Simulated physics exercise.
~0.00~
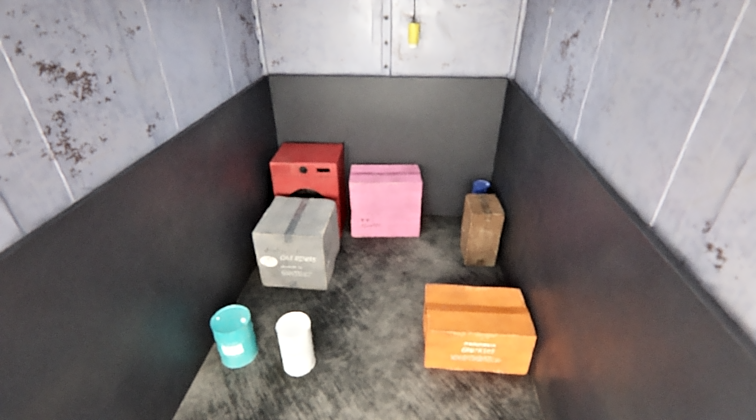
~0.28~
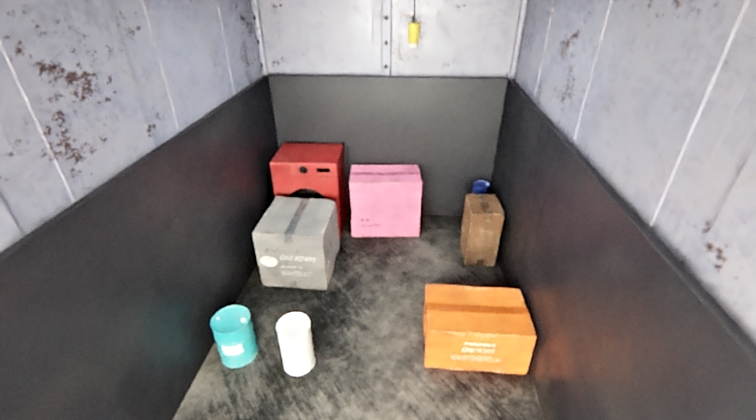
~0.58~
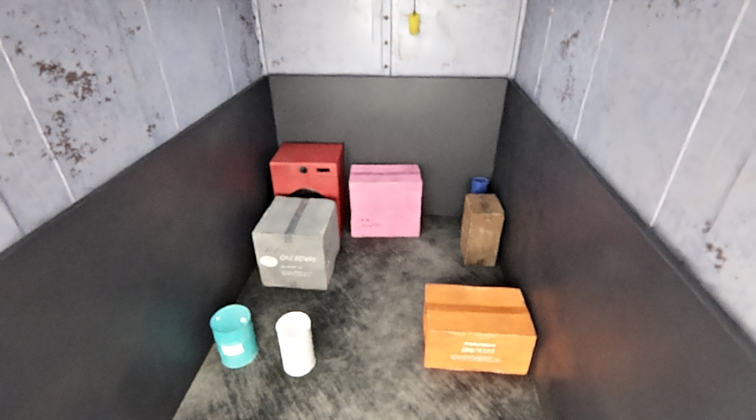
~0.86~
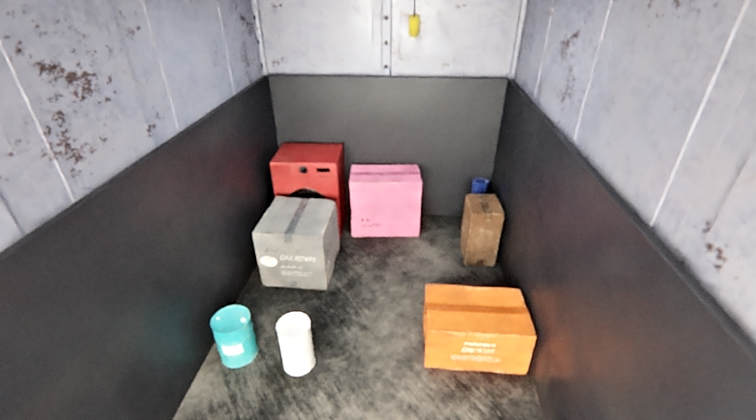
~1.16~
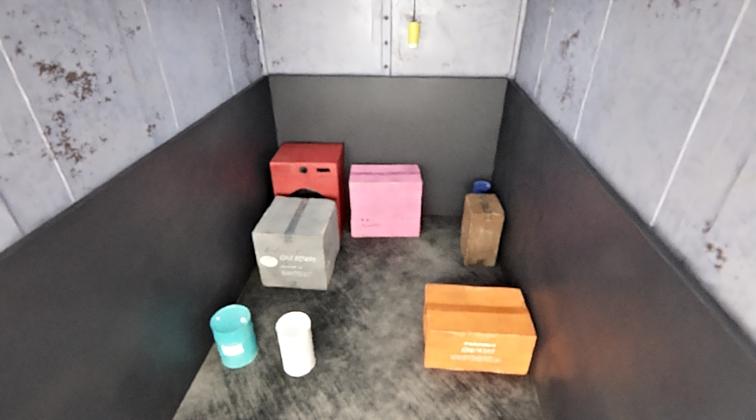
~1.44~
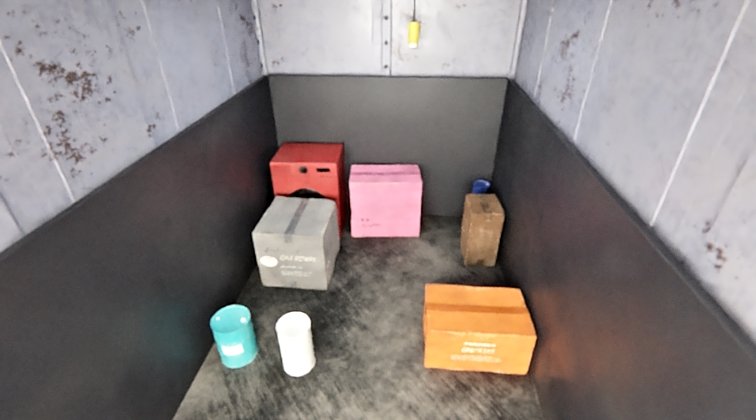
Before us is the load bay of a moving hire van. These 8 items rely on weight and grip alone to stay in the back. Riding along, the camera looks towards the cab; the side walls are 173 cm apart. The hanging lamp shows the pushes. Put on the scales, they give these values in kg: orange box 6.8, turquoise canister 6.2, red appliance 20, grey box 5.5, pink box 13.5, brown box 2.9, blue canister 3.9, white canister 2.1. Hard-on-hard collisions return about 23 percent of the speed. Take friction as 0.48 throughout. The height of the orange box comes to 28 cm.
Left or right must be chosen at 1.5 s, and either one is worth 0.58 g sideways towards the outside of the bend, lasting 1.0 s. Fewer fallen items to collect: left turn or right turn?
Go left.
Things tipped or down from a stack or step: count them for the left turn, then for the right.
Steering left costs 0, steering right costs 1.
Turning left. By 2.04 s, force 0.58 g right; turquoise canister 5 cm from its spot near (244, 337); orange box 2 cm from its spot near (478, 327); blue canister 6 cm from its spot.
By 2.24 s, force 0.58 g right; turquoise canister 13 cm from its spot near (259, 338); orange box 2 cm from its spot near (478, 327); pink box 14 cm from its spot.
By 2.44 s, force 0.14 g right; turquoise canister 22 cm from its spot near (276, 339); orange box 2 cm from its spot near (478, 327); pink box 25 cm from its spot.
When it is over (3.1 s), not toppled but over 15 cm from the start, turquoise canister, red appliance, grey box, pink box and white canister; the other 3 within 15 cm of the start. End places, in pixels of the last picture, orange box near (478, 327), turquoise canister near (278, 339).
Turning right instead, blue canister tipped over or down from a stack or step, 1 of 8 in all.
